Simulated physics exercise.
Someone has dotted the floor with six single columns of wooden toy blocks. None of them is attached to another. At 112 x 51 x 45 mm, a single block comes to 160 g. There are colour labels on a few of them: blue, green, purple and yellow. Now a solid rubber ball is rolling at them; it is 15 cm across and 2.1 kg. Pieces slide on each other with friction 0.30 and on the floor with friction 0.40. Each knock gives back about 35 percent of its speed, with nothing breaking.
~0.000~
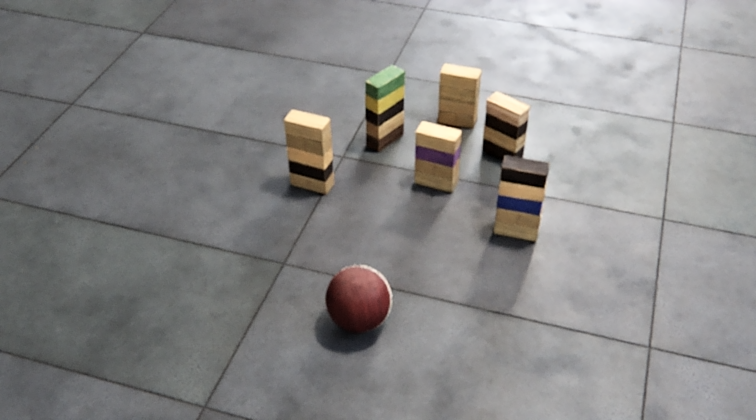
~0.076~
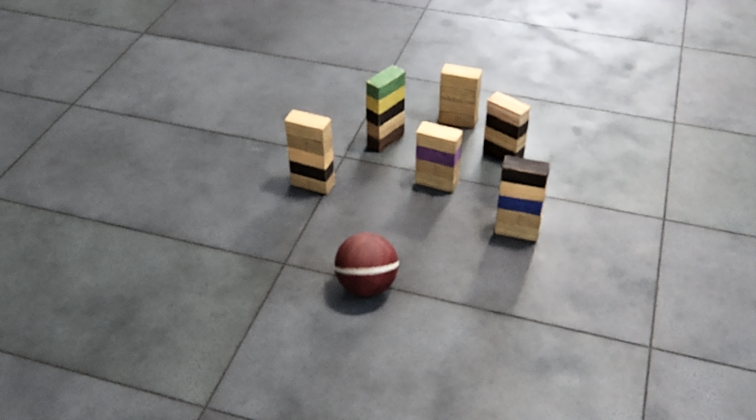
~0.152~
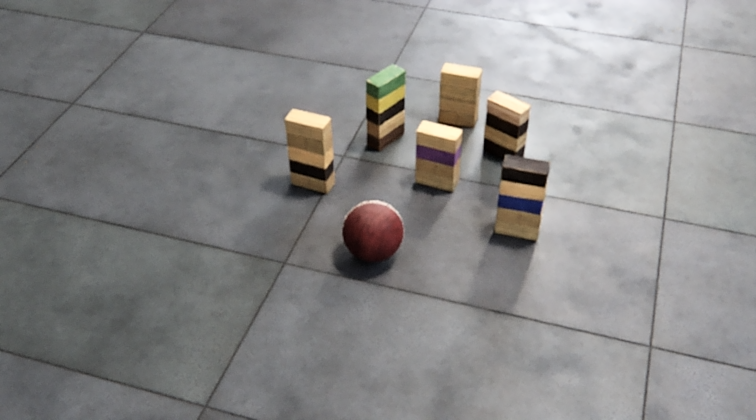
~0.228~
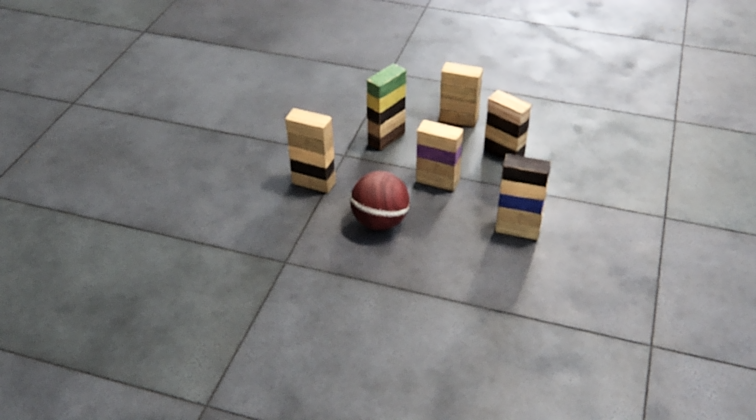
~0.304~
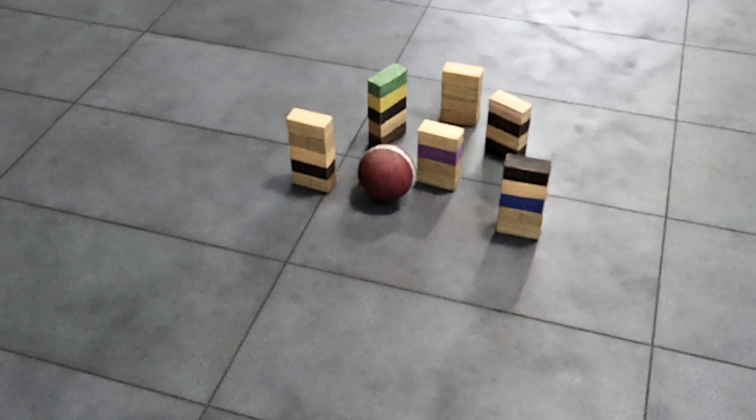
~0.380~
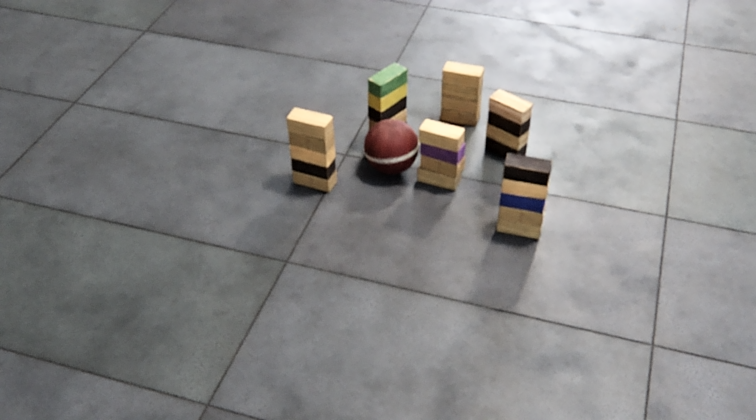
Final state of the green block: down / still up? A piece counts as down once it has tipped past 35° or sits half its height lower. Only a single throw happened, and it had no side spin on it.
Down.
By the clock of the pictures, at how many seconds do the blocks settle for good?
Settling time: Near 1.0 s.
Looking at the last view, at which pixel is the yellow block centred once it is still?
Somewhere around pixel (403, 68).
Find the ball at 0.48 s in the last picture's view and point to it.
(399, 121), more or less.
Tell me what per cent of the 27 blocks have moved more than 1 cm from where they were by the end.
Result: 20 per cent.
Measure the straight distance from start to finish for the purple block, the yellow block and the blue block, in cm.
Start to finish, close to purple 0, yellow 36, blue 0 centimetres.
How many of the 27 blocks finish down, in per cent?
Around 15 per cent, I'd say.
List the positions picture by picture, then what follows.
In the first picture (pixels give the middle of a visible side), ball (359, 299) 52 cm from contact, 1.5 m/s; green block (385, 76); blue block (519, 205); purple block (434, 157); none has stirred.
In the second picture, ball (367, 264) 41 cm from contact, 1.5 m/s; green block (386, 76).
In the third picture, ball (373, 231) 29 cm from contact, 1.5 m/s; green block (386, 75).
In the fourth picture, ball (380, 201) 18 cm from contact, 1.5 m/s; green block (387, 75).
In the fifth picture, ball (386, 173) 7 cm from contact, 1.5 m/s; green block (388, 74).
In the sixth picture, ball (391, 147) after contact, 1.5 m/s; green block (388, 74); purple block (438, 154) 7 mm from its place; yellow block (395, 97); movement in 2 of them.
After 0.48 s, ball still moving; none of the 27 blocks down, 7 disturbed; green block 29° from how it stood; yellow block 31° from how it stood.
After 0.62 s, ball still moving; 3 of the 27 blocks down; green block on its side; yellow block on its side.
After 0.86 s, ball still moving; 4 of the 27 blocks down; green block upside down; yellow block on its side.
In the end (1.4 s), ball rolling away; 4 of the 27 blocks down; green block upside down; yellow block on its side; purple block 9 mm from its place. From the last view, middles, green block near (413, 148), yellow block near (402, 68).
